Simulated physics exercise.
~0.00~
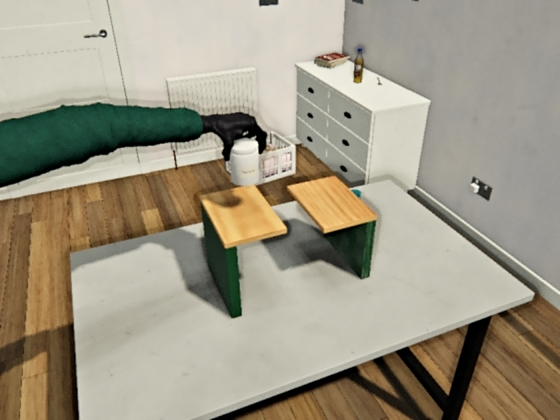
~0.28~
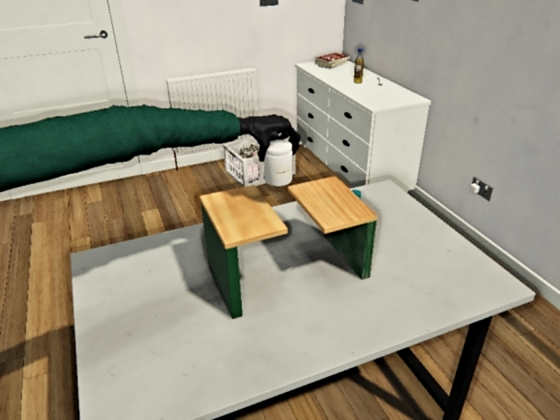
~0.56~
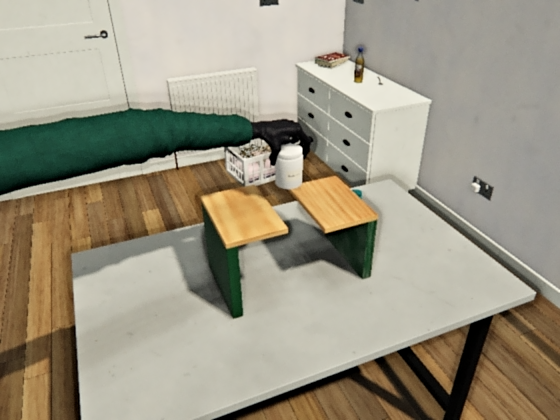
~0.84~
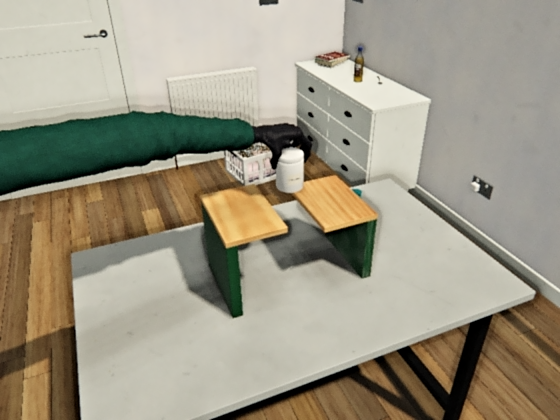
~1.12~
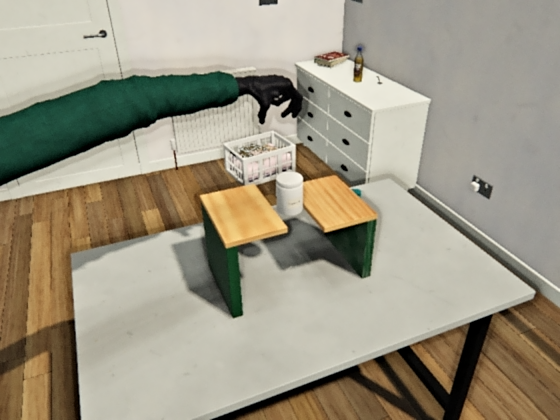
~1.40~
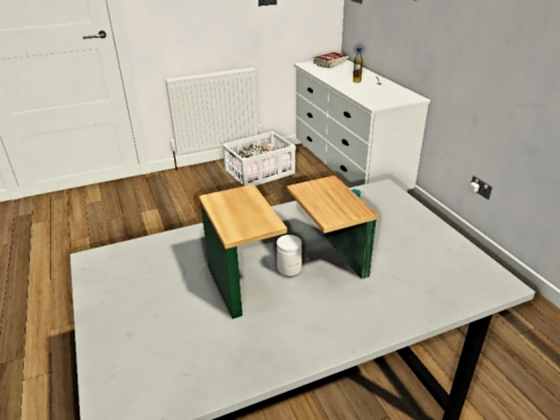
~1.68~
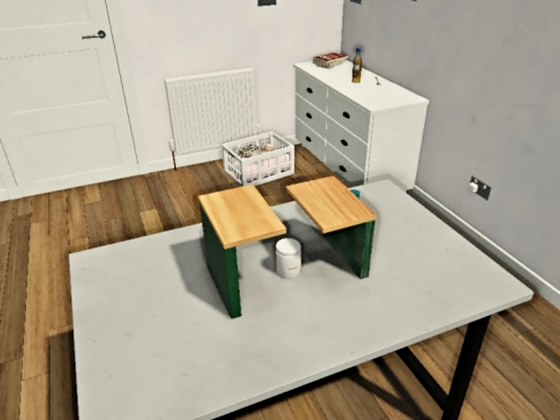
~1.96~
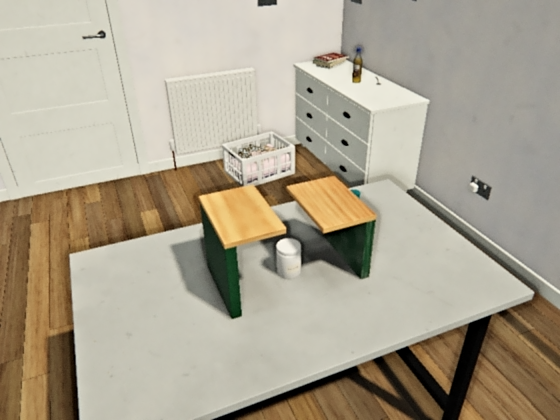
A white jar, released by a gloved hand, drops between two wooden-topped supports onto the table.
